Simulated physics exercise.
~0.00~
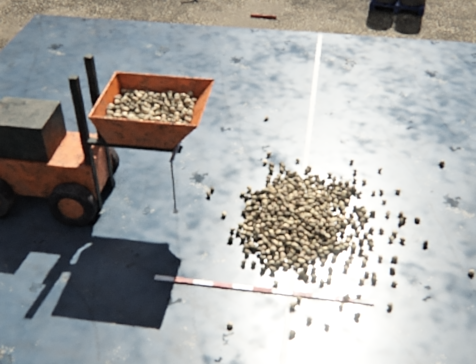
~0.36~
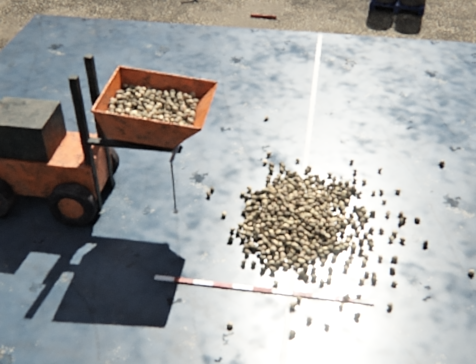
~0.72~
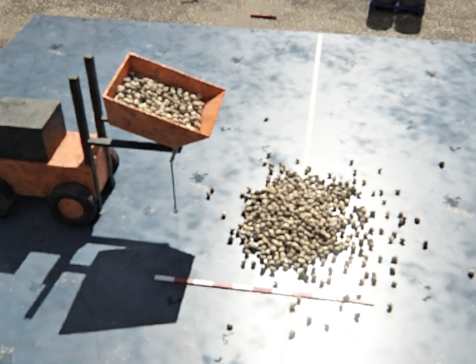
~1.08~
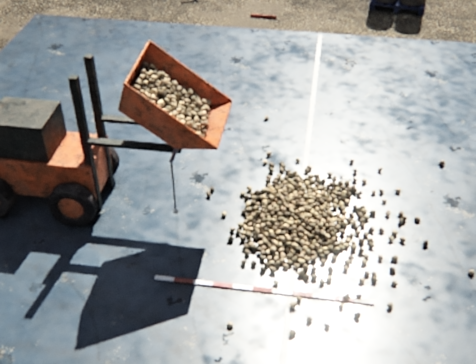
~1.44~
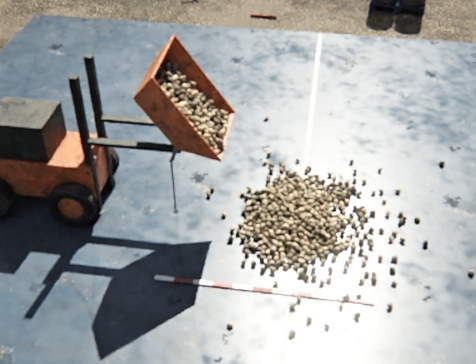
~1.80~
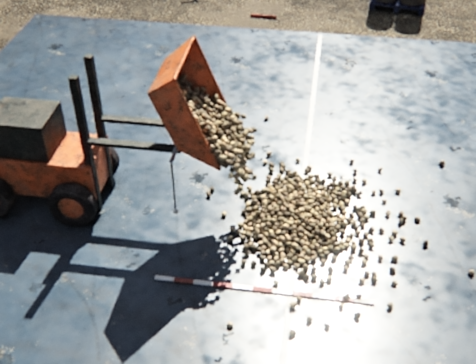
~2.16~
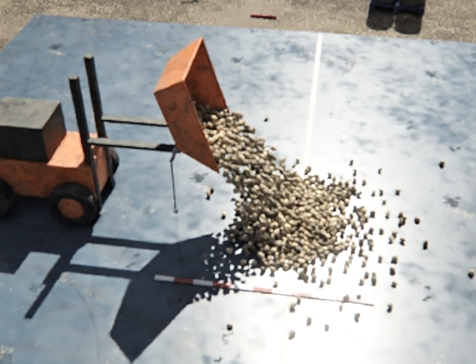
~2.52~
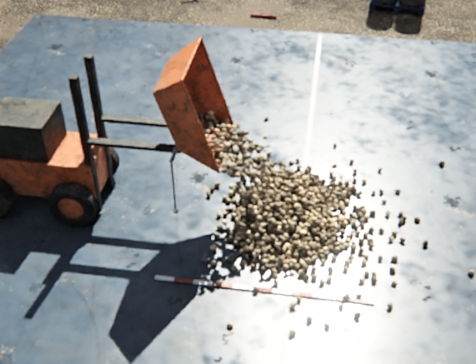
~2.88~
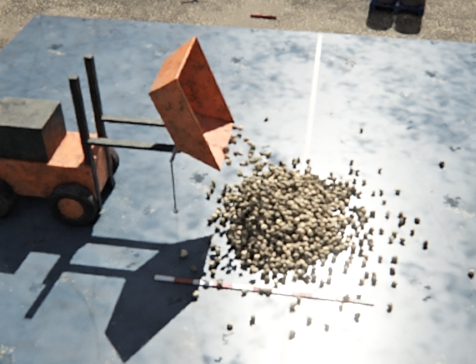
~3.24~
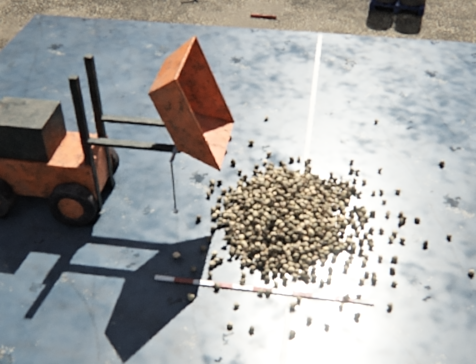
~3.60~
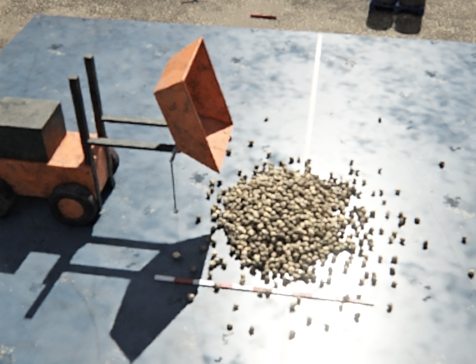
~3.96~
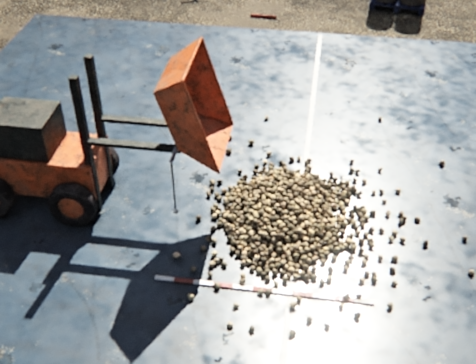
On sunlit ground, a forklift tips its orange skip, emptying pale stones onto a loose pile.
